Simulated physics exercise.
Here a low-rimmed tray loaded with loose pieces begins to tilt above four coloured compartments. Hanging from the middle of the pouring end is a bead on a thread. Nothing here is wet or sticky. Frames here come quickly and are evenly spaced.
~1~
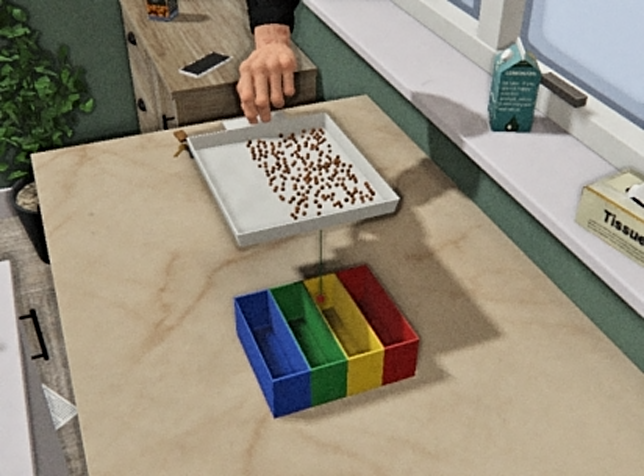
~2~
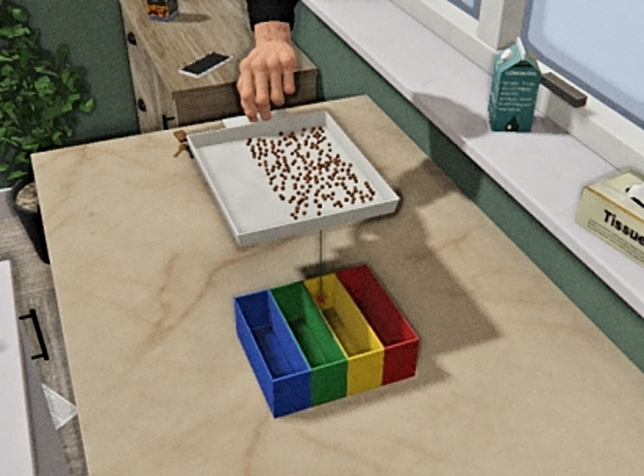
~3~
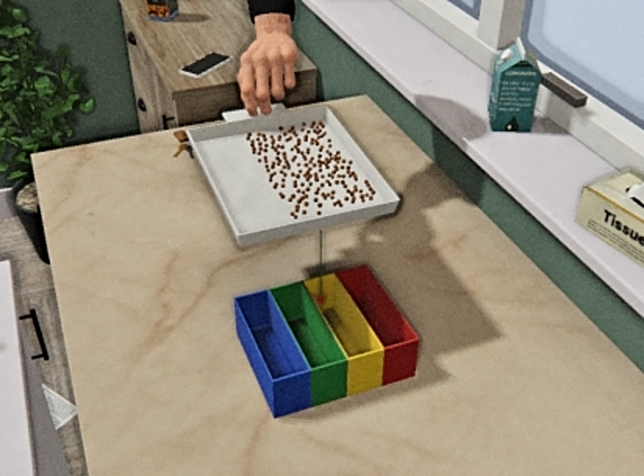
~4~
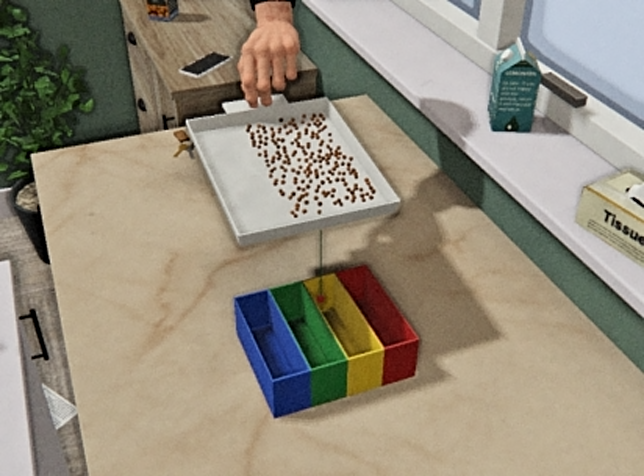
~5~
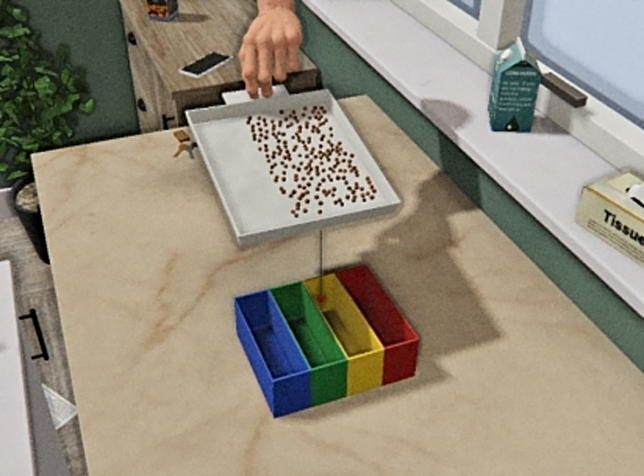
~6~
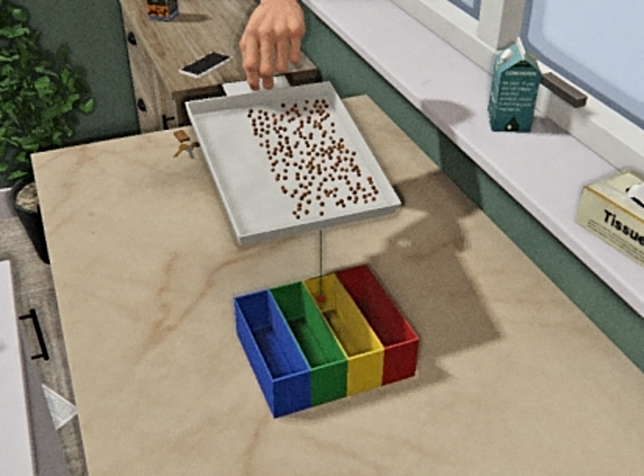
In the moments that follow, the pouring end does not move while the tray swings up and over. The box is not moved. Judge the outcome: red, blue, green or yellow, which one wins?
The red compartment wins.
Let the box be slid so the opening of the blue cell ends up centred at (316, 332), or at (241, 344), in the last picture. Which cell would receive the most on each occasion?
You'd see the yellow one win the first time and that red cell win the second.
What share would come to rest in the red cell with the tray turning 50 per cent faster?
Result: About 40 per cent.
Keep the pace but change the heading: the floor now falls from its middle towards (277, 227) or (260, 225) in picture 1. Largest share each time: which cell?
First try: That blue cell. Second try: That blue cell.
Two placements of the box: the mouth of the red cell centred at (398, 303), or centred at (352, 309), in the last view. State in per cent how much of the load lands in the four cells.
First 100 %, then 50 %.
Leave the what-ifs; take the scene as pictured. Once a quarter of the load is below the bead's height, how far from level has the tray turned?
About 100°.
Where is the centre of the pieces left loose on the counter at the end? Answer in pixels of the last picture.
Those pieces end up centred close to (429, 362).
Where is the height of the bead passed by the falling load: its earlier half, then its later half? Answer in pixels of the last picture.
Starting near (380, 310), moving on to near (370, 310).
Soon, tray tipped steeply; all on the tray.
A while on, tray tipped right over; about two thirds on the tray; a small part in the red cell; a stray few in the yellow cell; about a third falling or outside the box.
Towards the end, tray tipped past a quarter turn; about half in the red cell; about a quarter in the yellow cell; a small part in the green cell; a stray few in the blue cell; about a quarter falling or outside the box.
Finally, tray tipped past a quarter turn; about half in the red cell; about a quarter in the yellow cell; a small part in the green cell; a stray few in the blue cell; about a quarter outside the box.
